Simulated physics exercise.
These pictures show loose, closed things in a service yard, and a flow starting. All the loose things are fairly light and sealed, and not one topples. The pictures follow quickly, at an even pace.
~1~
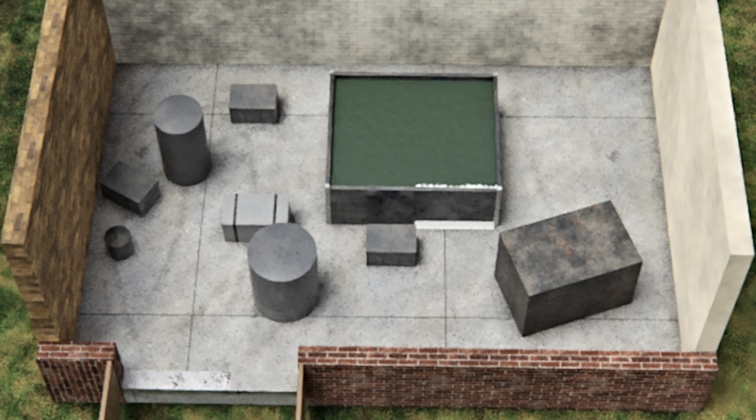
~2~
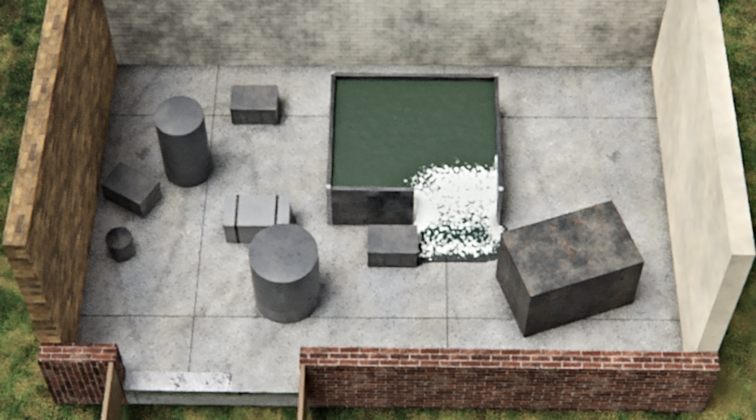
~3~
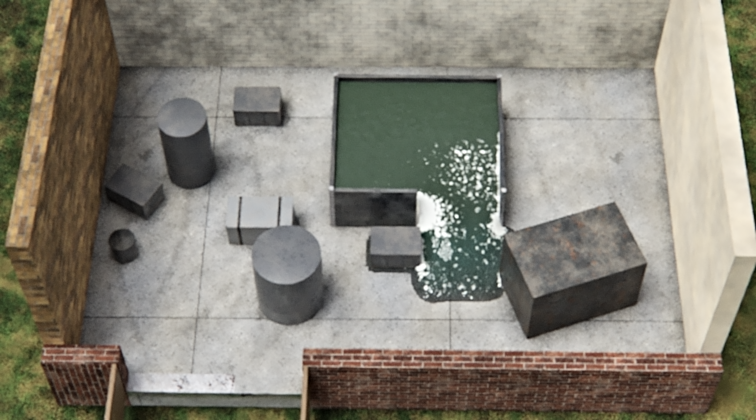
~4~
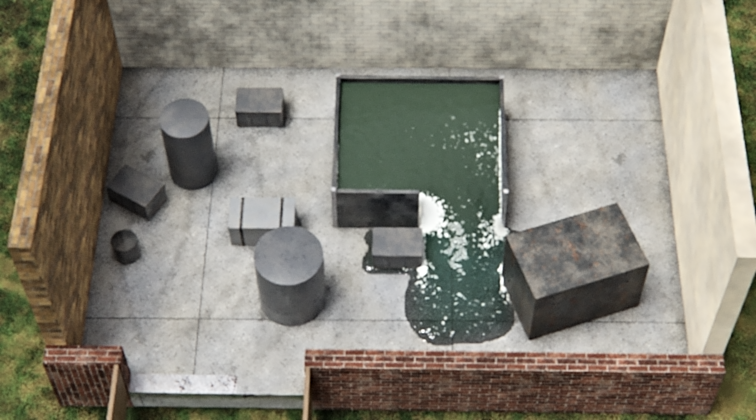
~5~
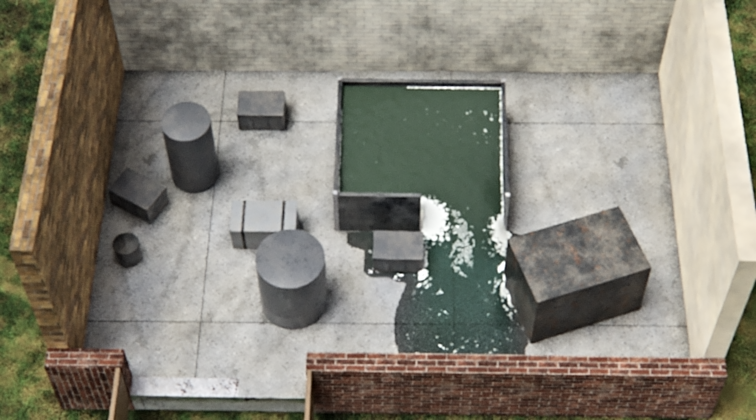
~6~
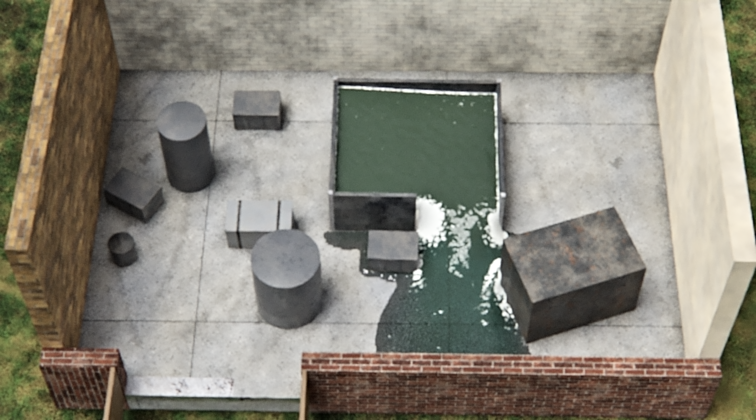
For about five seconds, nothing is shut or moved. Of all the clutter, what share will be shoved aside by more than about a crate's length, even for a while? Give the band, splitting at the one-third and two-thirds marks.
The share lands in the bottom band, under a third.
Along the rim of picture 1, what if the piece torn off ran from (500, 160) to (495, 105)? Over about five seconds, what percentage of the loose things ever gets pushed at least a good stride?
Close to 0 in a hundred.
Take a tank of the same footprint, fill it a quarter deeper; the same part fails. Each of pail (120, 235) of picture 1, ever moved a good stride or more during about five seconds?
Short version: It got there.
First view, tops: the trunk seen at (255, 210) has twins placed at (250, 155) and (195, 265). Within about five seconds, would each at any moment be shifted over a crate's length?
Copy 1: Stayed below the mark. Copy 2: Stayed below the mark.
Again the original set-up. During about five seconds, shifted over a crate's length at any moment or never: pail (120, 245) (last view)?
Short answer: At least that much.
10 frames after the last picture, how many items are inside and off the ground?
Total: 0.
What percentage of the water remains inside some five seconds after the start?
94 %.
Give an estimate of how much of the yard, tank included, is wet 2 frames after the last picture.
I'd estimate around 25 percent.
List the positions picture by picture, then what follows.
In the first picture, a crate at (392, 238), on the bottom; a pail at (118, 237) rests on the ground; 0 of 5 have shifted.
In the second picture, a crate at (393, 239), on the bottom; a pail at (119, 238) rests on the ground; 0 of 5 have shifted.
In the third picture, a crate at (396, 241), on the bottom; a pail at (122, 240) rests on the ground; 0 of 5 have shifted.
In the fourth picture, a crate at (398, 242) rests on the ground; a pail at (124, 241) rests on the ground; 0 of 5 have shifted.
In the fifth picture, a crate at (399, 245), on the bottom; a pail at (126, 244) rests on the ground; 0 of 5 have shifted.
In the sixth picture, a crate at (393, 245), on the bottom; a pail at (121, 243) rests on the ground; 0 of 5 have shifted.
A moment on, 0 of 5 are well off their spots; 0 afloat.
Next, 0 of 5 are well off their spots; 0 afloat.
Later, 0 of 5 are well off their spots; 0 afloat.
In the end, 1 of 5 are well off their spots, and 1 have been at some point; 0 afloat.
